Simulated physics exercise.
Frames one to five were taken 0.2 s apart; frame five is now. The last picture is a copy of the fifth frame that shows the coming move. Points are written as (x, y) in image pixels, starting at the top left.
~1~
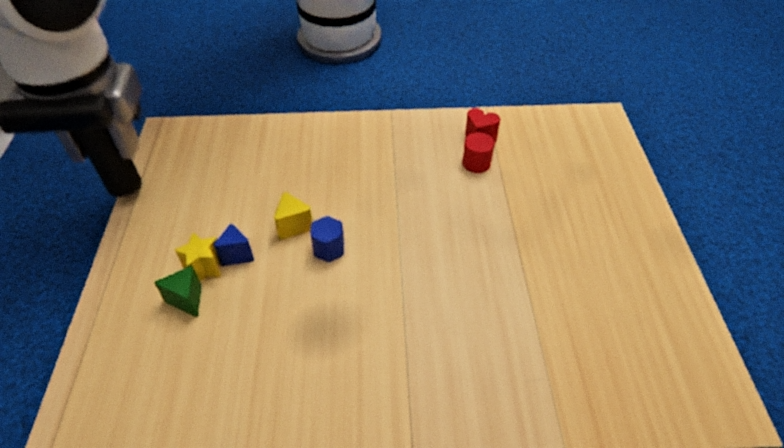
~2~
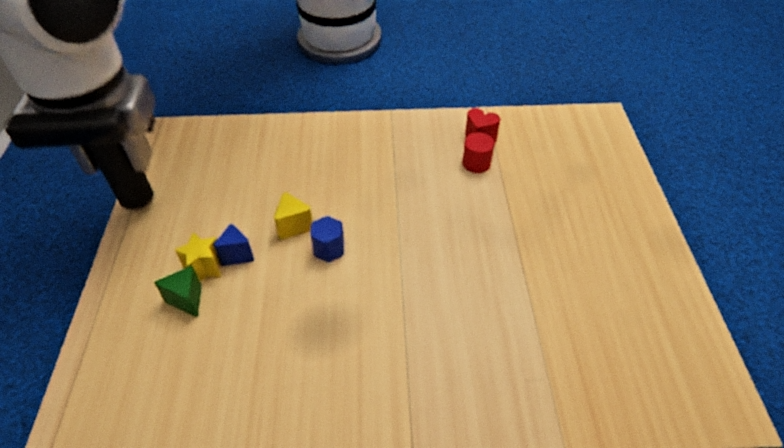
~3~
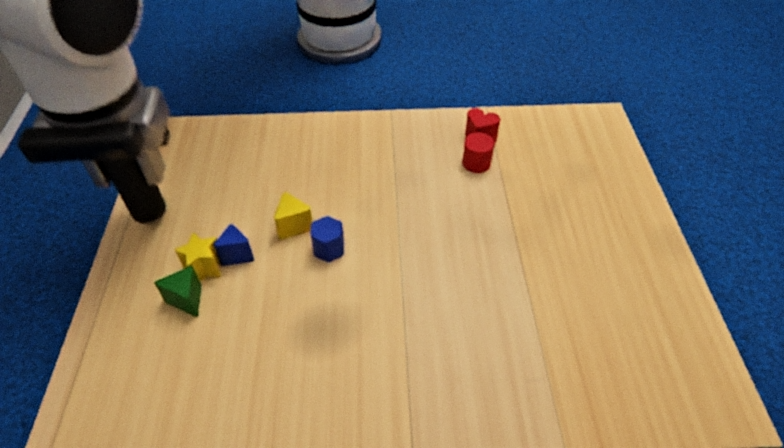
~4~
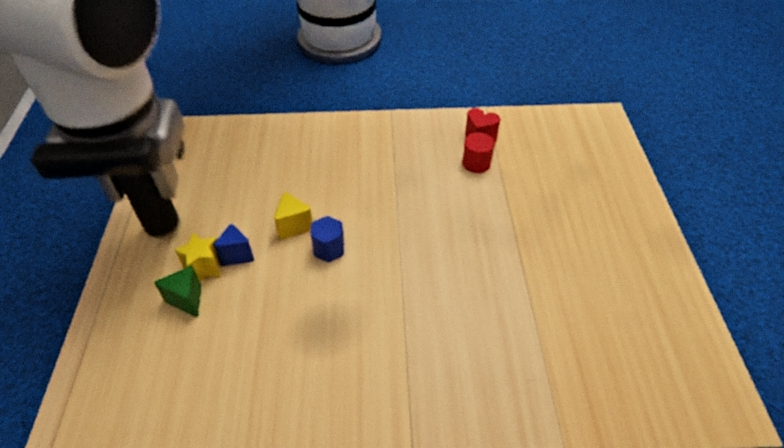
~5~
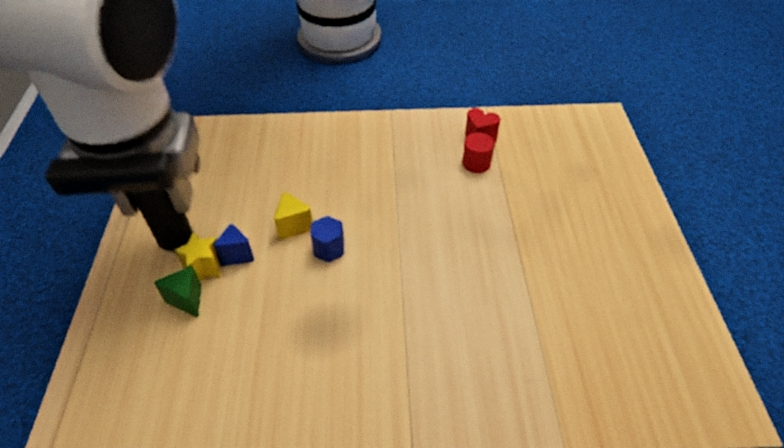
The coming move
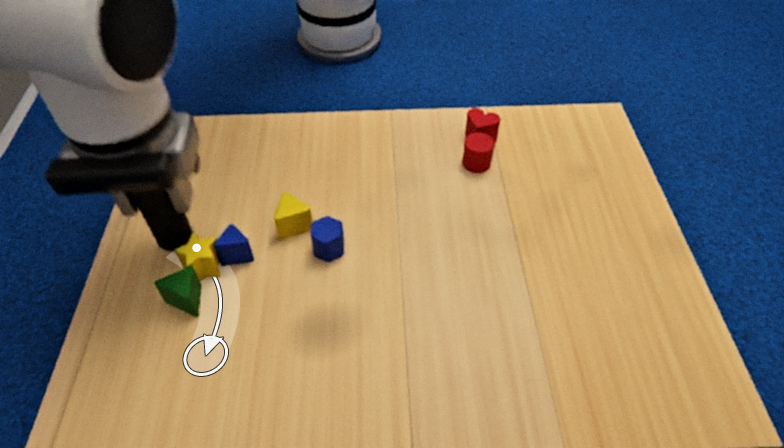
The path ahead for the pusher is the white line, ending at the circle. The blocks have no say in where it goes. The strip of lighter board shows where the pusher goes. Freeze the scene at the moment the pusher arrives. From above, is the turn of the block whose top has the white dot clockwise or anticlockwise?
Spins counterclockwise.
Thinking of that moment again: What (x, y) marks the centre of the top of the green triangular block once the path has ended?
At roughly (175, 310).
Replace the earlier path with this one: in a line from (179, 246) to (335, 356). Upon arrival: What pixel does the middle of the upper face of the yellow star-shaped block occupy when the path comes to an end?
I predict (357, 362).
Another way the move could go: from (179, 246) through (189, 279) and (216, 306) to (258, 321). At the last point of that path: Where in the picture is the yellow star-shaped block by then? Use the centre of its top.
The centre of its top will be at (244, 267).
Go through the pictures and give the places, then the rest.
Lower end of the pusher at (125, 186), tops of blocks, green triangular block at (178, 282), yellow star-shaped block at (197, 248), blue triangular block at (231, 236), yellow triangular block at (290, 206), in the first frame.
Pusher at (137, 198), blocks as before, in the second frame.
Pusher at (149, 211), blocks as before, in the third frame.
Pusher at (162, 224), blocks as before, in the fourth frame.
Pusher at (175, 238), green triangular block at (178, 282), yellow star-shaped block at (197, 248), blue triangular block at (231, 236), yellow triangular block at (290, 206), in the fifth frame.
The drawn path runs from (179, 246) through (210, 270) and (220, 308) to (206, 355); the dot is on the yellow star-shaped block.
On the path given first. One third of the way, pusher at (207, 263); green triangular block at (184, 288), turned 55° clockwise; yellow star-shaped block at (222, 270); blue triangular block at (242, 241), turned 60° anticlockwise.
Two thirds of the way, pusher at (217, 303); green triangular block at (178, 302), turned 100° clockwise; yellow star-shaped block at (244, 300), turned 15° anticlockwise; blue triangular block at (242, 241), turned 60° anticlockwise.
At the end, pusher at (202, 348); green triangular block at (173, 308), turned 125° clockwise; yellow star-shaped block at (245, 306), turned 40° anticlockwise; blue triangular block at (242, 241), turned 60° anticlockwise; yellow triangular block not moved.
